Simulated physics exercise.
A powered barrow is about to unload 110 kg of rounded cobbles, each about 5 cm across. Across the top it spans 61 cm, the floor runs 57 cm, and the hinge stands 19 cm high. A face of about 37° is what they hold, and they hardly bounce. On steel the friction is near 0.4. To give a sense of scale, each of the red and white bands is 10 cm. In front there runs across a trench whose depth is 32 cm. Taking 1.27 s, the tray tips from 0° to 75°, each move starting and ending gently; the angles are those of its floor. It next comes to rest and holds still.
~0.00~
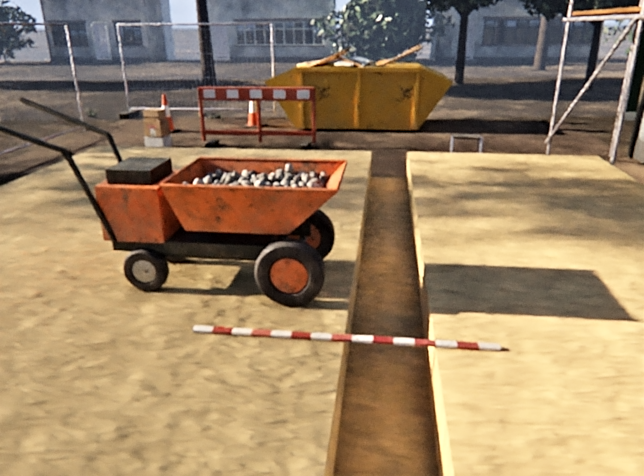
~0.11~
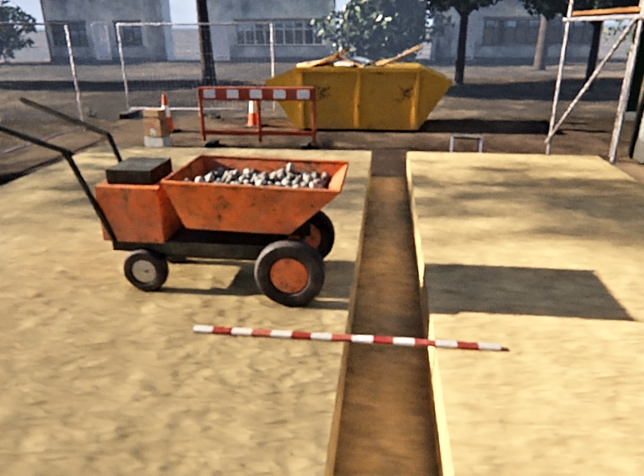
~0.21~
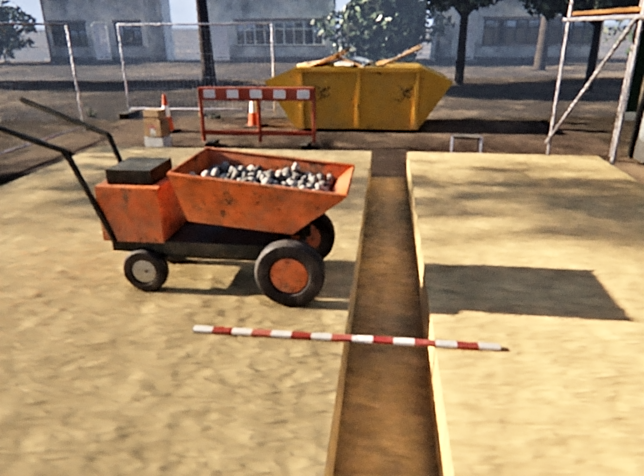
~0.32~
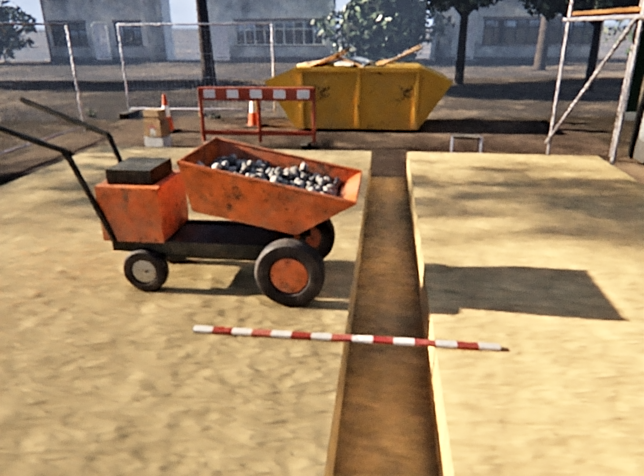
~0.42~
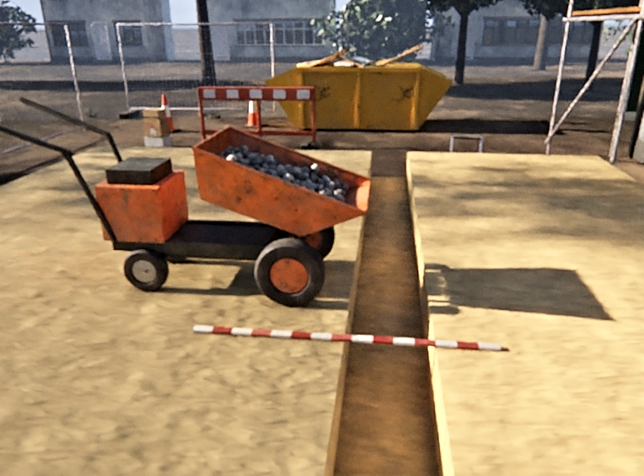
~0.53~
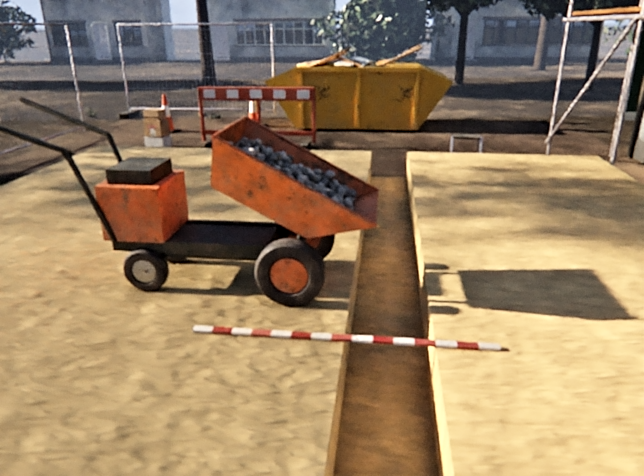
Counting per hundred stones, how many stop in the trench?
Some 82.
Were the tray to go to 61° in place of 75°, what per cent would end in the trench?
Roughly 70% would end there.
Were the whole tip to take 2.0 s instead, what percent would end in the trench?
Roughly 85% would finish there.
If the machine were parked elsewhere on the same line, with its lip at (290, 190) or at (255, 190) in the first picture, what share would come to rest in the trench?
Near 100 and near 55 percent.
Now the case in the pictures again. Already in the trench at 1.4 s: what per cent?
Around 50 per cent of it.
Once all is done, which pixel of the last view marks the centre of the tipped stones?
(405, 325).
After 0.9 s the floor is at 63°; 99 % in the tray, 1 % in the trench; the foremost stones are at (399, 255).
After 1.4 s the floor is at 75°; 37 % in the tray, 51 % in the trench, 12 % past the trench; the foremost stones are at (482, 285).
After 1.7 s the floor is at 75°; 4 % in the tray, 78 % in the trench, 18 % past the trench; the foremost stones are at (560, 298).
After 3.7 s the floor is at 75°; 0 % in the tray, 82 % in the trench, 18 % past the trench; the foremost stones are at (613, 312).
